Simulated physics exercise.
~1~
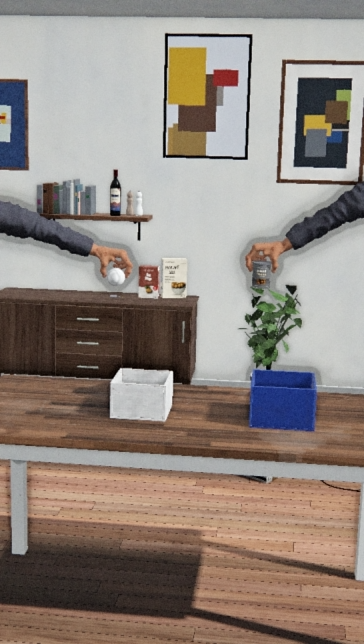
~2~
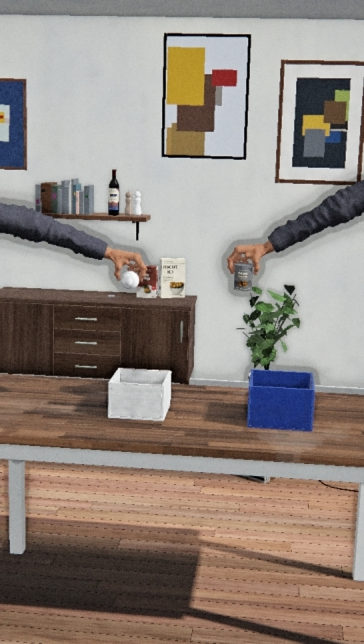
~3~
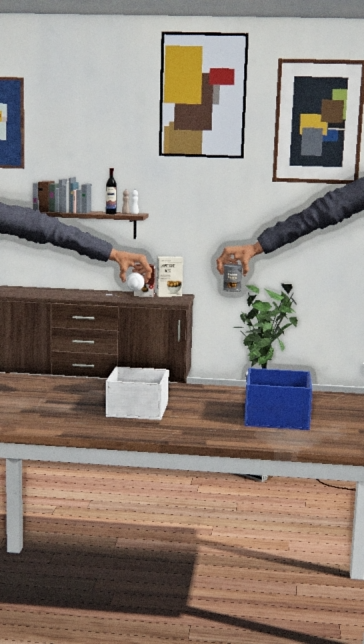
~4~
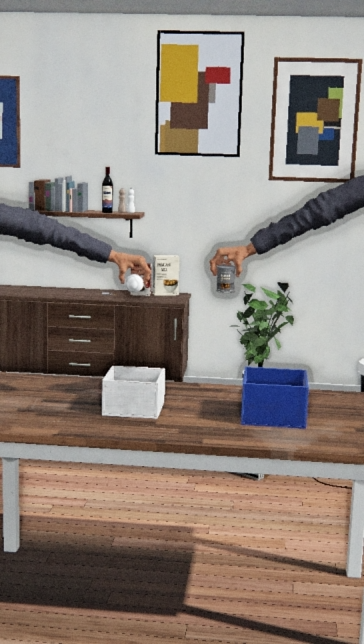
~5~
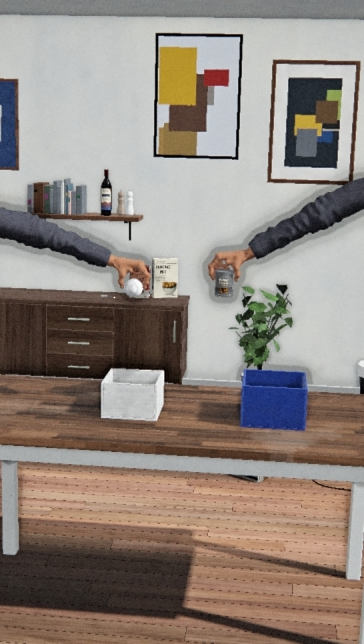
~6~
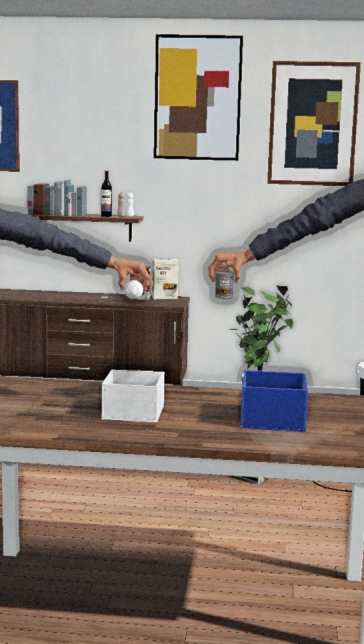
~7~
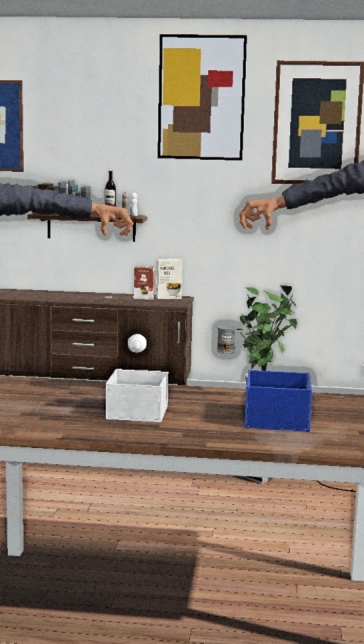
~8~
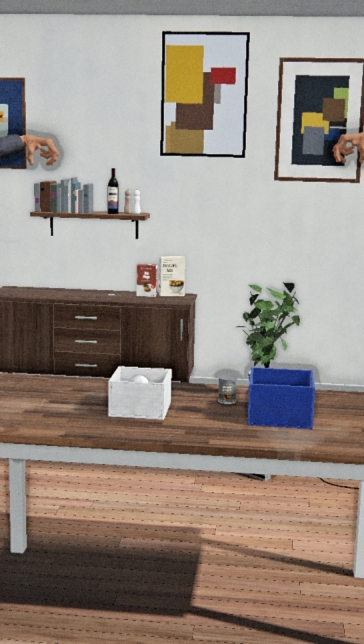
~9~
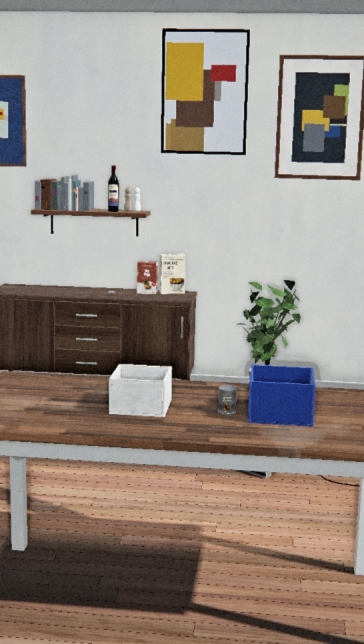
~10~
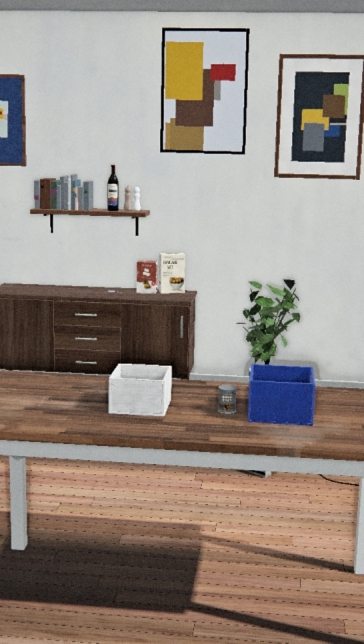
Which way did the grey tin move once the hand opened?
It moved down, ending up on the table beside the blue basket.
